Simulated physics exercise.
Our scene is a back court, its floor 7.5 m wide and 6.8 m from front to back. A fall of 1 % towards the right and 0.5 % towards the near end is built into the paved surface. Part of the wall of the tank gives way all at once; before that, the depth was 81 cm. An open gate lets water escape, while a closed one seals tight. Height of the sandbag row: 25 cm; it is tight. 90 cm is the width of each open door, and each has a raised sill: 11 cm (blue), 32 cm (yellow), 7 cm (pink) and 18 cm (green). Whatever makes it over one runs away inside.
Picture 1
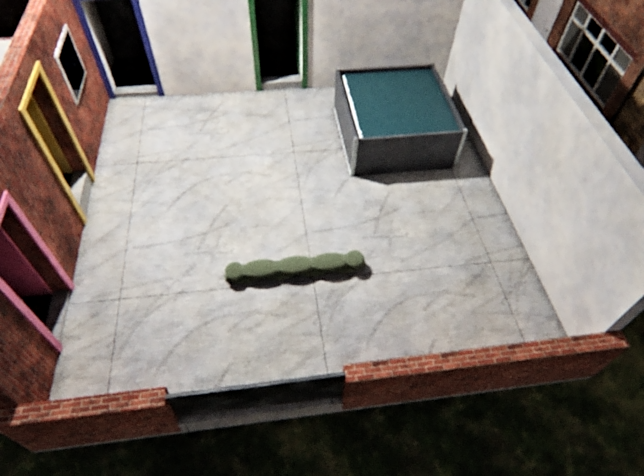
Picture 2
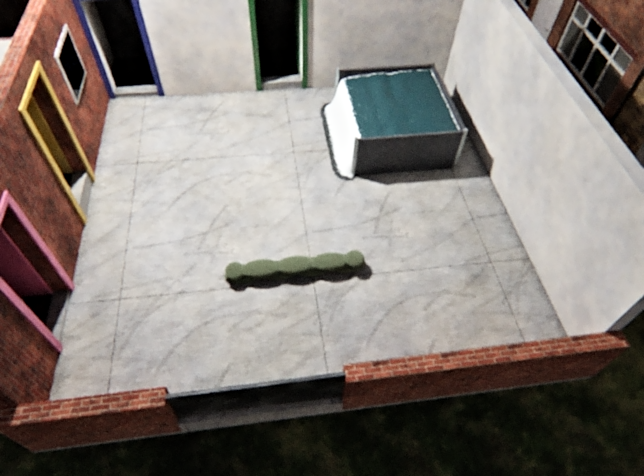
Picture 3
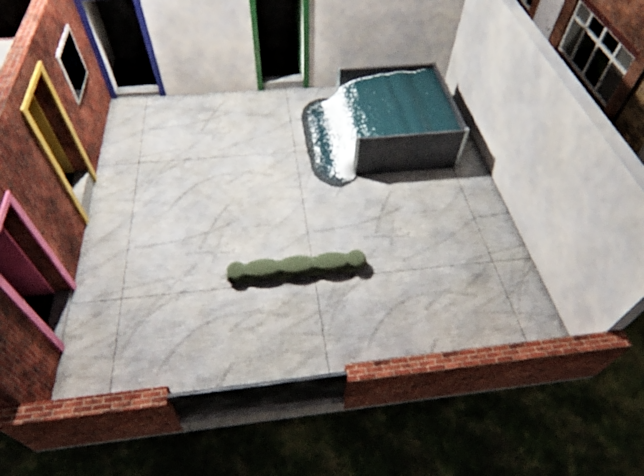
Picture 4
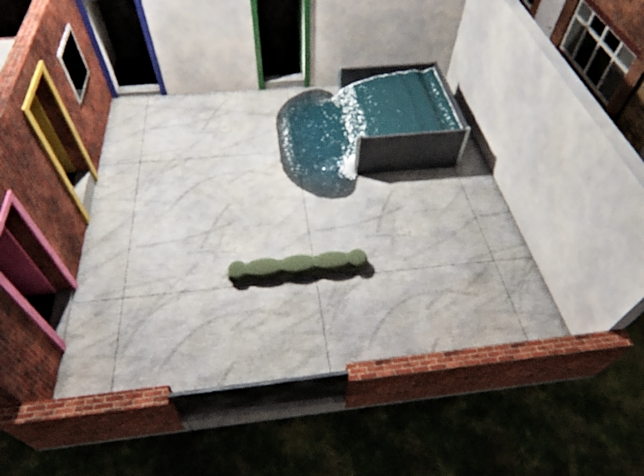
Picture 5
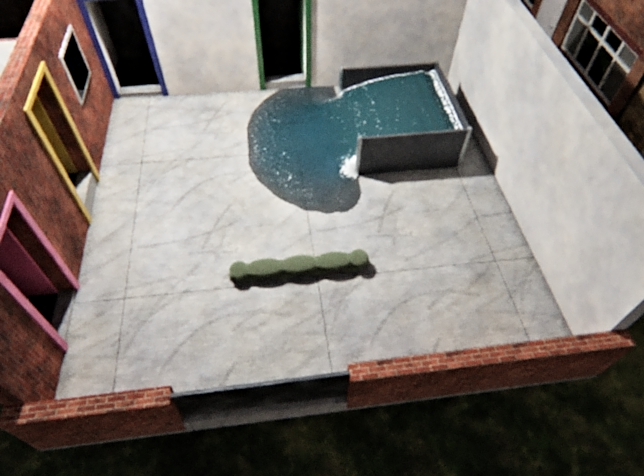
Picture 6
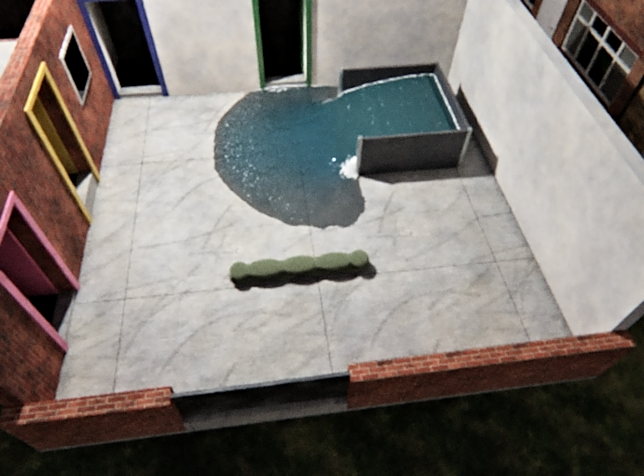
A walled, paved courtyard lay still until water burst from the left side of a grey tank near the back, foamed onto the floor, and spread leftward and forward in a widening rounded pool.
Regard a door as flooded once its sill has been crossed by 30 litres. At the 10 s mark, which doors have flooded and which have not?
The blue door has flooded; the yellow door has not; the pink door has flooded; the green door has not.
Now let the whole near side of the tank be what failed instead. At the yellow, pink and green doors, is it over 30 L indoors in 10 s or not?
In that case, yellow door: Less than that, pink door: More than that, green door: Less than that.
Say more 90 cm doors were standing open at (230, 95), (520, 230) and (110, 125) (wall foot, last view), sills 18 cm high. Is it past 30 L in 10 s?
First doorway falls short, second falls short, third gets there.
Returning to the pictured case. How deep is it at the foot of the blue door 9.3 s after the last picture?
The depth comes to around 1.5 centimetres.
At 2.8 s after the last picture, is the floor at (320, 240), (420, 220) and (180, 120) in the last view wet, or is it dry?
Well, the first is drenched, the next untouched by it, the last drenched.
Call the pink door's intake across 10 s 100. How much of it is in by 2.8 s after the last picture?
That works out near 35%.
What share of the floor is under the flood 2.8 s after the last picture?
Roughly 55 % of the floor is wet.
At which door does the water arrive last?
Looks like the pink door.
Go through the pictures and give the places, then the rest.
The first picture shows the tank at (397, 102) is whole and still, 81 cm deep.
In the second picture, water pours out at (346, 128) and has run 1.1 m, to (351, 177); typically 10 cm deep outside, 81 cm at the tank's back.
In the third picture, water pours out at (347, 128) and has run 1.3 m, to (335, 183); typically 12 cm deep outside, 81 cm at the tank's back.
In the fourth picture, the front is at (322, 193), 1.7 m from the gap at (348, 129); 3.4 m2 of floor is under water; 76 cm left at the back of the tank.
In the fifth picture, the front is at (281, 194), 2.1 m from the gap at (349, 130); 5.7 m2 of floor is under water; 68 cm left at the back of the tank.
In the sixth picture, water pours out at (349, 130) and has run 2.7 m, to (221, 169); typically 7 cm deep outside, 69 cm at the tank's back.
Then, 0.7 s after the last picture water covers 40 % of the floor and is deepest (30 cm) near (347, 158); blue door 5 cm at the sill, 0 L in, yellow door 9 cm at the sill, 0 L in, pink door not reached, green door 19 cm at the sill, 0 L in.
Then, 1.5 s after the last picture water covers 50 % of the floor and is deepest (44 cm) near (121, 114); blue door 22 cm at the sill, 7 L in, yellow door 28 cm at the sill, 0 L in, pink door not reached, green door 15 cm at the sill, 1 L in.
Then, 2.8 s after the last picture water covers 55 % of the floor and is deepest (32 cm) near (52, 421); blue door 27 cm at the sill, 124 L in, yellow door 20 cm at the sill, 0 L in, pink door 14 cm at the sill, 21 L in, green door 10 cm at the sill, 1 L in.
Then, 5.3 s after the last picture water covers 70 % of the floor and is deepest (18 cm) near (95, 416); blue door 9 cm at the sill, 190 L in, yellow door 7 cm at the sill, 0 L in, pink door 8 cm at the sill, 46 L in, green door 7 cm at the sill, 1 L in.
Then, 9.3 s after the last picture water covers 95 % of the floor and is deepest (16 cm) near (545, 360); blue door 2 cm at the sill, 191 L in, yellow door 2 cm at the sill, 0 L in, pink door 7 cm at the sill, 64 L in, green door 4 cm at the sill, 1 L in.
